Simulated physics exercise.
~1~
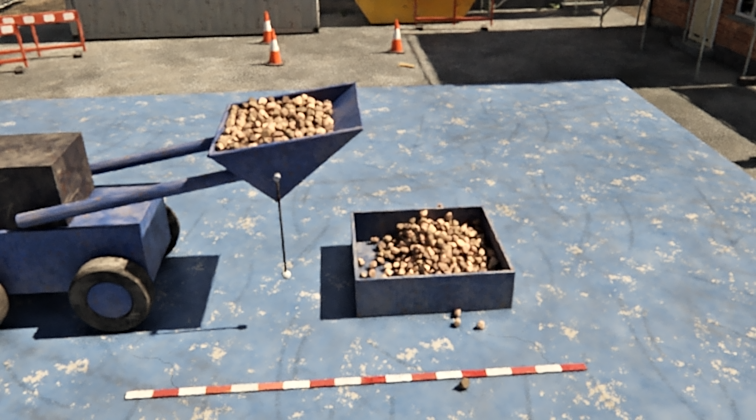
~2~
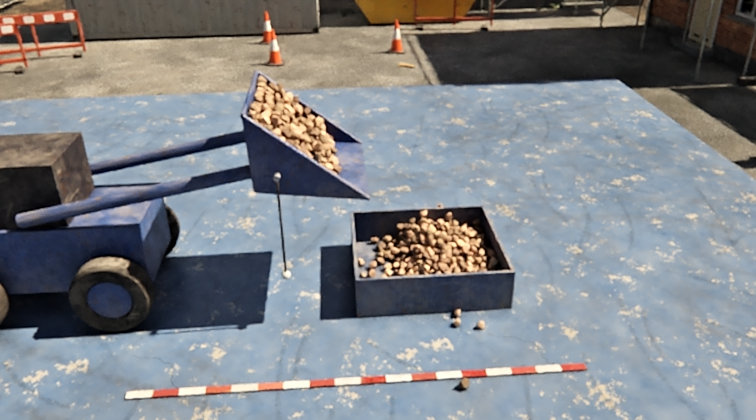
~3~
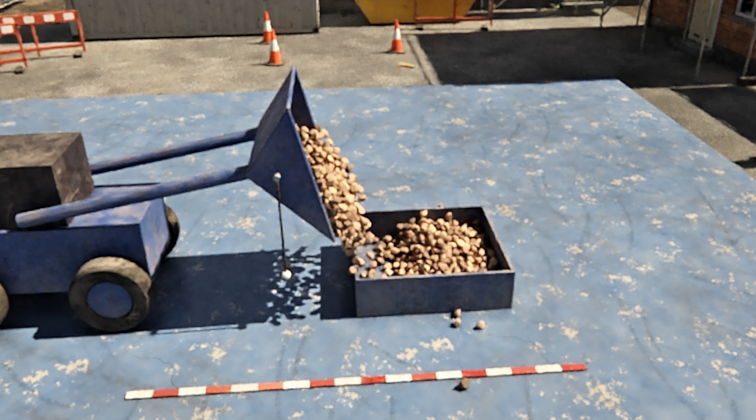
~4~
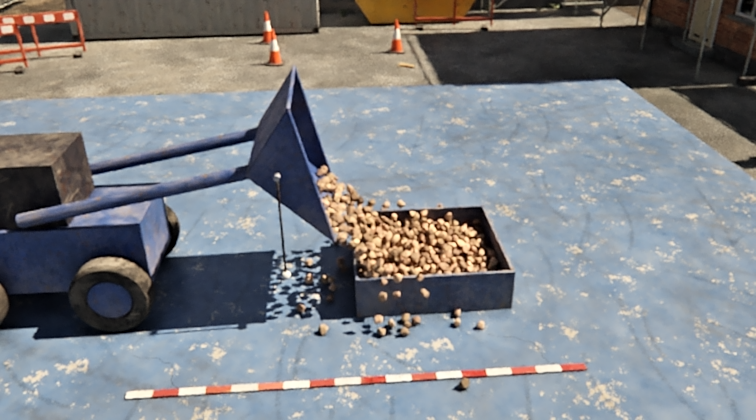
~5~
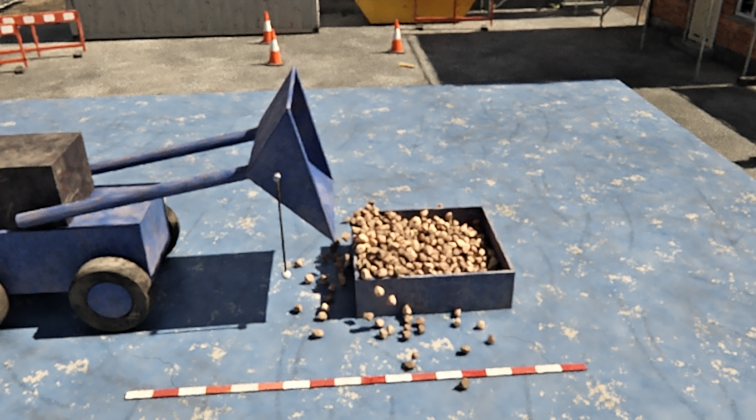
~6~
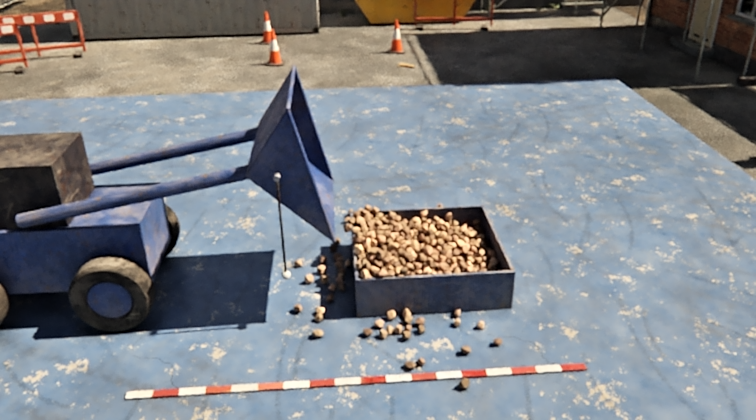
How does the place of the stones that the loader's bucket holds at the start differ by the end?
At the start they are up in the raised bucket on the left of the bin. By the end they are lower and further right, mostly heaped in the bin, with a few scattered on the ground around it.
